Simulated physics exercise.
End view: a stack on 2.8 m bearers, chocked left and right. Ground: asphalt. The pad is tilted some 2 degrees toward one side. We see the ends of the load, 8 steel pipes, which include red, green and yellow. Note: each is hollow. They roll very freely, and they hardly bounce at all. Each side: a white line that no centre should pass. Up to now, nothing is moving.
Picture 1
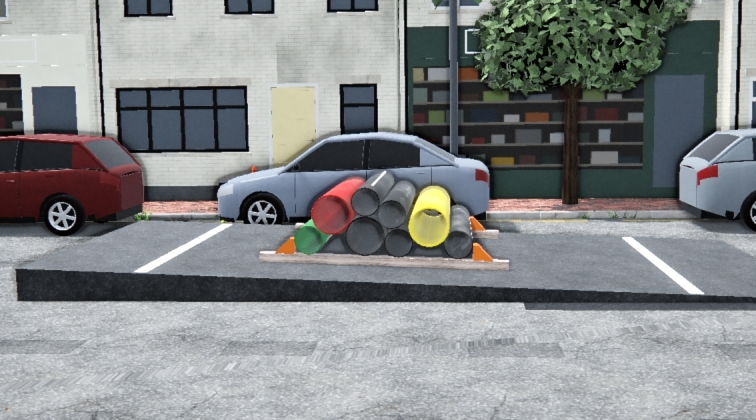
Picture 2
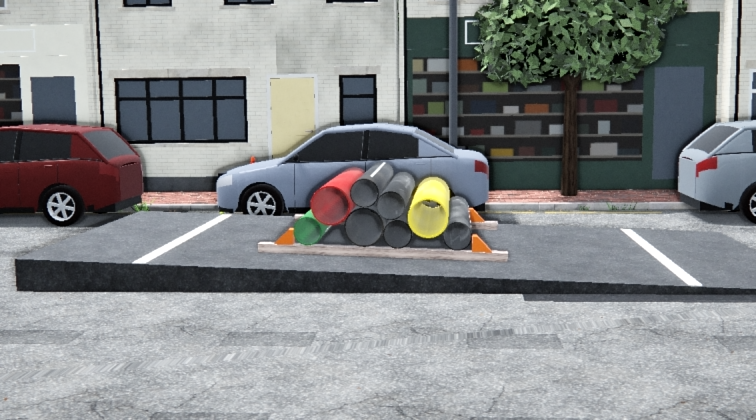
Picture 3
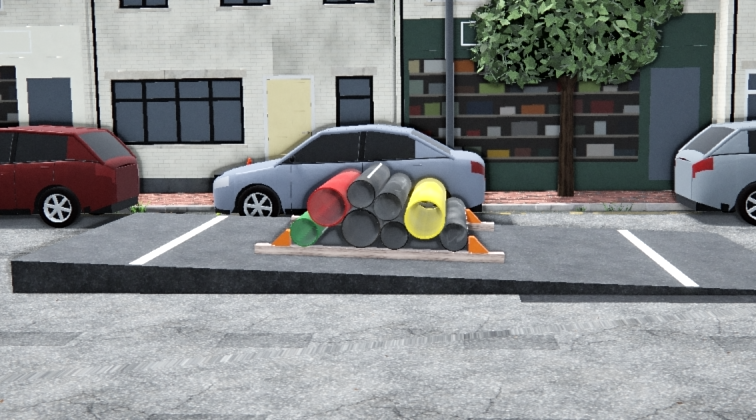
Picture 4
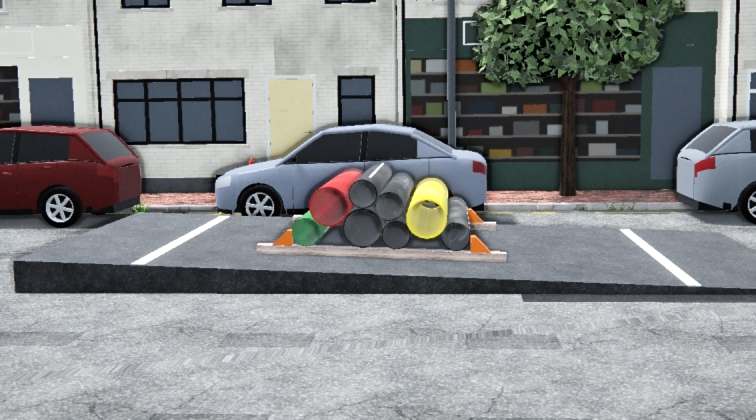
Nothing in the load moves: a stack of hollow pipes sits end-on to the viewer on a slightly sloping dark pad beside a street of parked cars and shopfronts. Red and green pipes lie at the left, grey ones in the middle and a yellow one at the right, between orange chocks and two white lines. The pipes, chocks and cars stay still, while the whole view jogs very slightly.
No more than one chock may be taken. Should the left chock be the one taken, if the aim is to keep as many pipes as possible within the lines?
Yes.
Chock on the left freed, after 3.5 s, red is on the bearers, 70 cm from the bearers' left end; green is off the bearers, 25 cm short of the left line, rolling left; yellow is up on others, 90 cm from the bearers' right end; 0 past a line.
Chock on the left freed, at the end, red is on the bearers, 60 cm from the bearers' left end; green is off the bearers, 90 cm short of the left line; yellow is on the bearers, 95 cm from the bearers' right end; 0 past a line.
Chock on the right freed, after 4.1 s, red is on the bearers, 105 cm from the bearers' right end, rolling right; green is on the bearers, 115 cm from the bearers' left end, rolling right; yellow is off the bearers, 25 cm short of the right line, rolling right; 1 past a line.
Chock on the right freed, at the end, red is past the right line; green is past the right line; yellow is past the right line; 8 past a line.
